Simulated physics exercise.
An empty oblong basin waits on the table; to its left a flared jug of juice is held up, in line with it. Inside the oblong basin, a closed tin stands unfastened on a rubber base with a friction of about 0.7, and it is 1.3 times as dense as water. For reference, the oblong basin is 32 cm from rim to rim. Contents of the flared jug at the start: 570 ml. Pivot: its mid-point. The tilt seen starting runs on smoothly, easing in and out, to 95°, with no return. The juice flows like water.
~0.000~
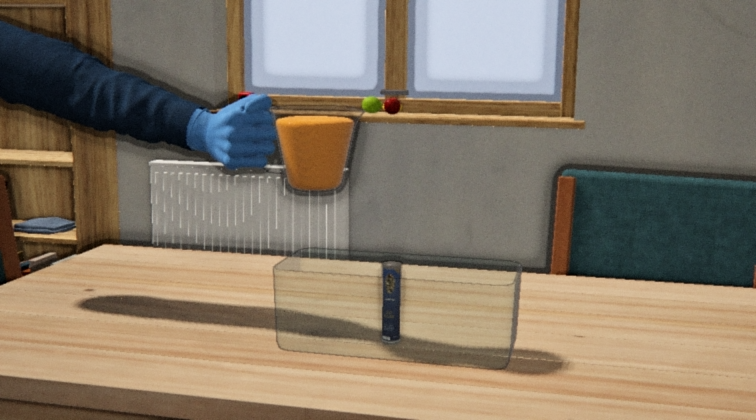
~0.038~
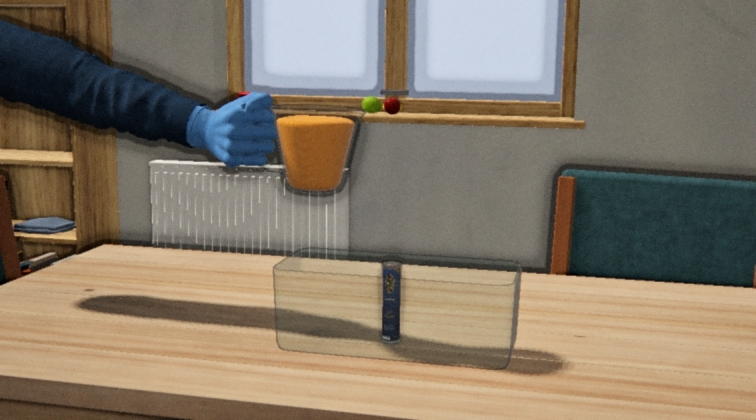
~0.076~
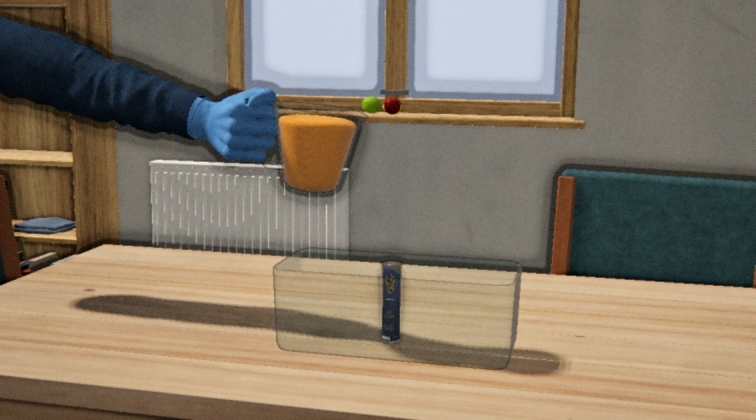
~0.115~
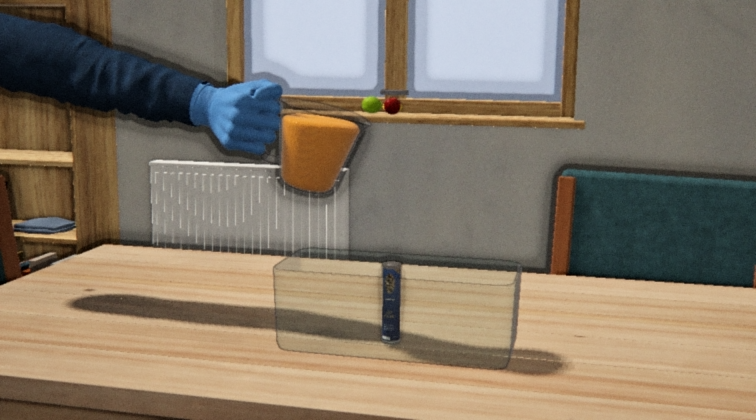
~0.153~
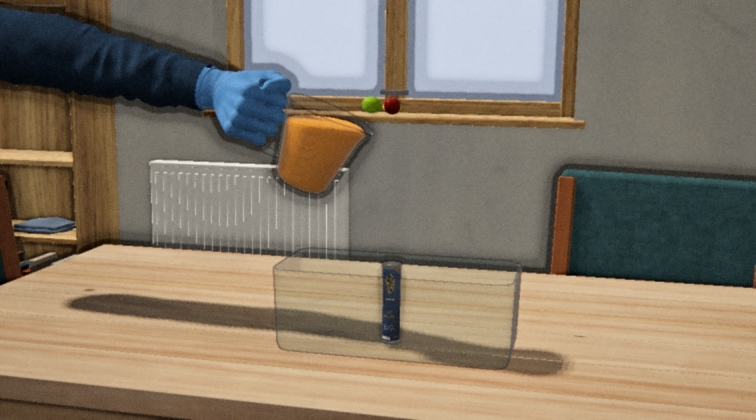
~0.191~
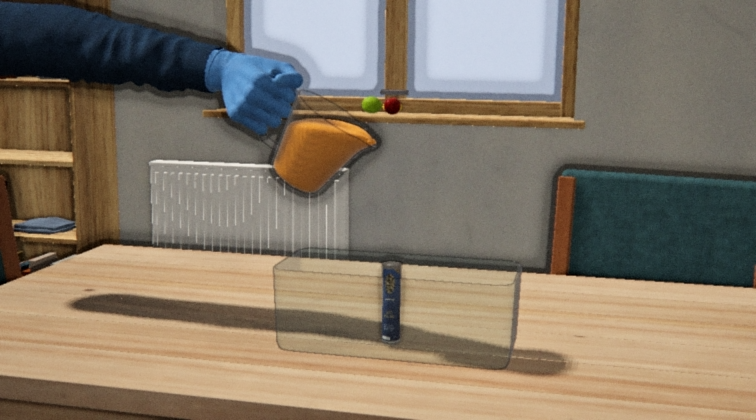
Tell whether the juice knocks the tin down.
The juice does not knock it down.
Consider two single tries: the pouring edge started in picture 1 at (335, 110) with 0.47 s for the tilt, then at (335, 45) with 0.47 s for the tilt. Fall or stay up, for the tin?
In the first try it comes down; in the second it comes down.
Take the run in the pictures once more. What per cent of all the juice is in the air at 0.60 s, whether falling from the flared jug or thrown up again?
Near 20 percent.
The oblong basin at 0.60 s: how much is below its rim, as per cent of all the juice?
Value: Approx. 68 %.
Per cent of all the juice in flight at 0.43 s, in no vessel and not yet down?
Estimate: About 38 % of all of it.
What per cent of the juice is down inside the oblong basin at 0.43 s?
I'd estimate some 18 percent of the liquid.
By 0.43 s the tilt is 93° and 43 per cent is still to pour; the tin stands where it began.
By 0.60 s the tilt is 95° and 11 per cent is still to pour; the tin stands where it began.
By 0.77 s the tilt is 95° and 2 per cent is still to pour; the tin stands where it began.
By 0.97 s the tilt is 95° and 0 per cent is still to pour; the tin stands where it began.
At rest the tin stands where it began.
